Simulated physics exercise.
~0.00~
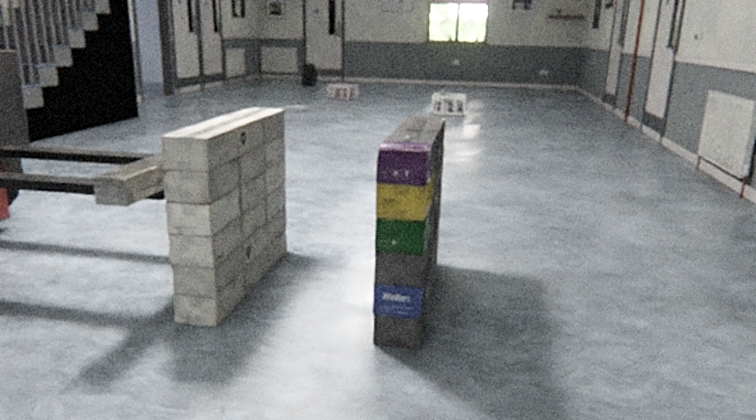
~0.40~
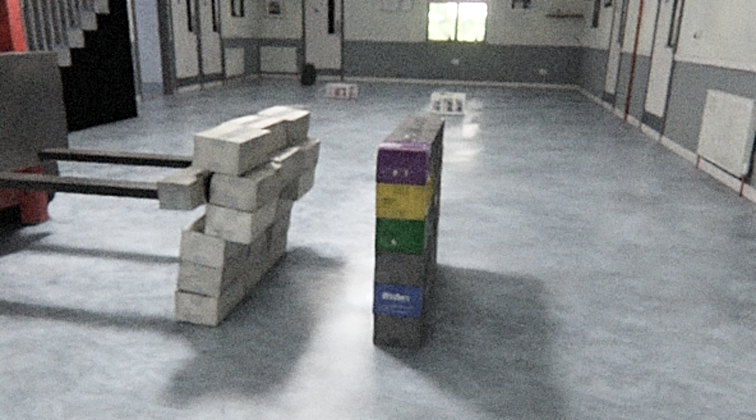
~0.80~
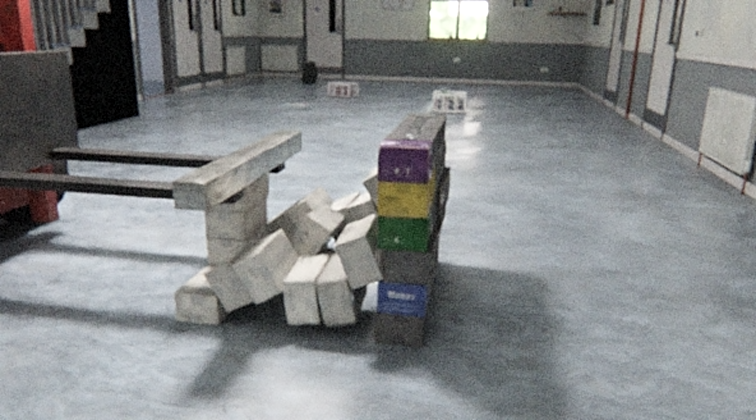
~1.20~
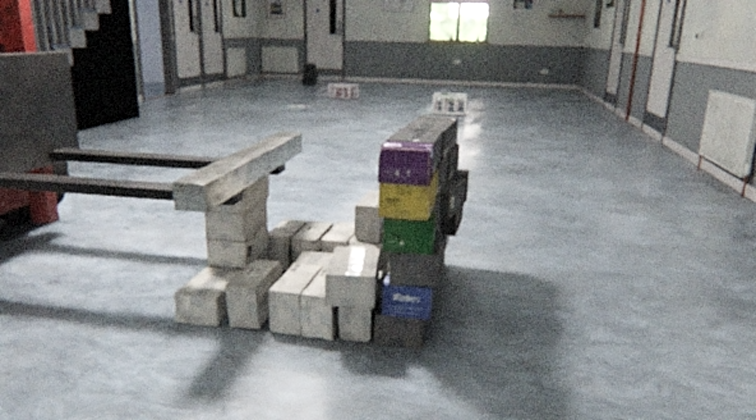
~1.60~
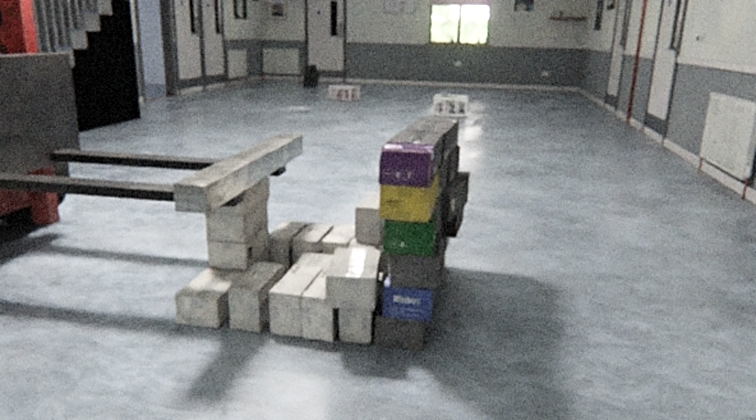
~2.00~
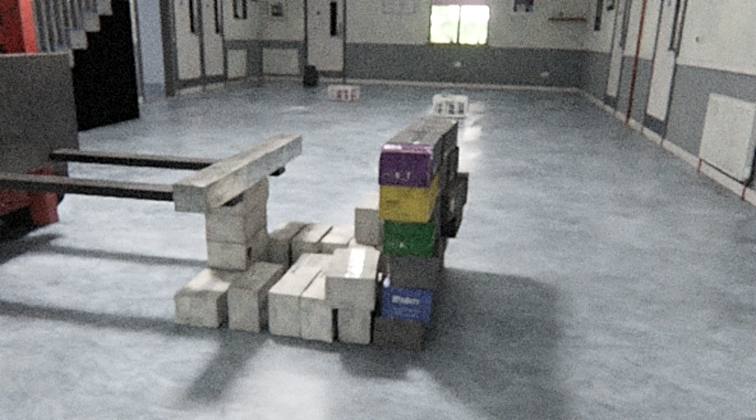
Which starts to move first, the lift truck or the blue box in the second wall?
The lift truck starts to move first, pushing the beam into the pale wall. The blue box shifts slightly to the right only later, after the pale blocks have tumbled against the second wall.
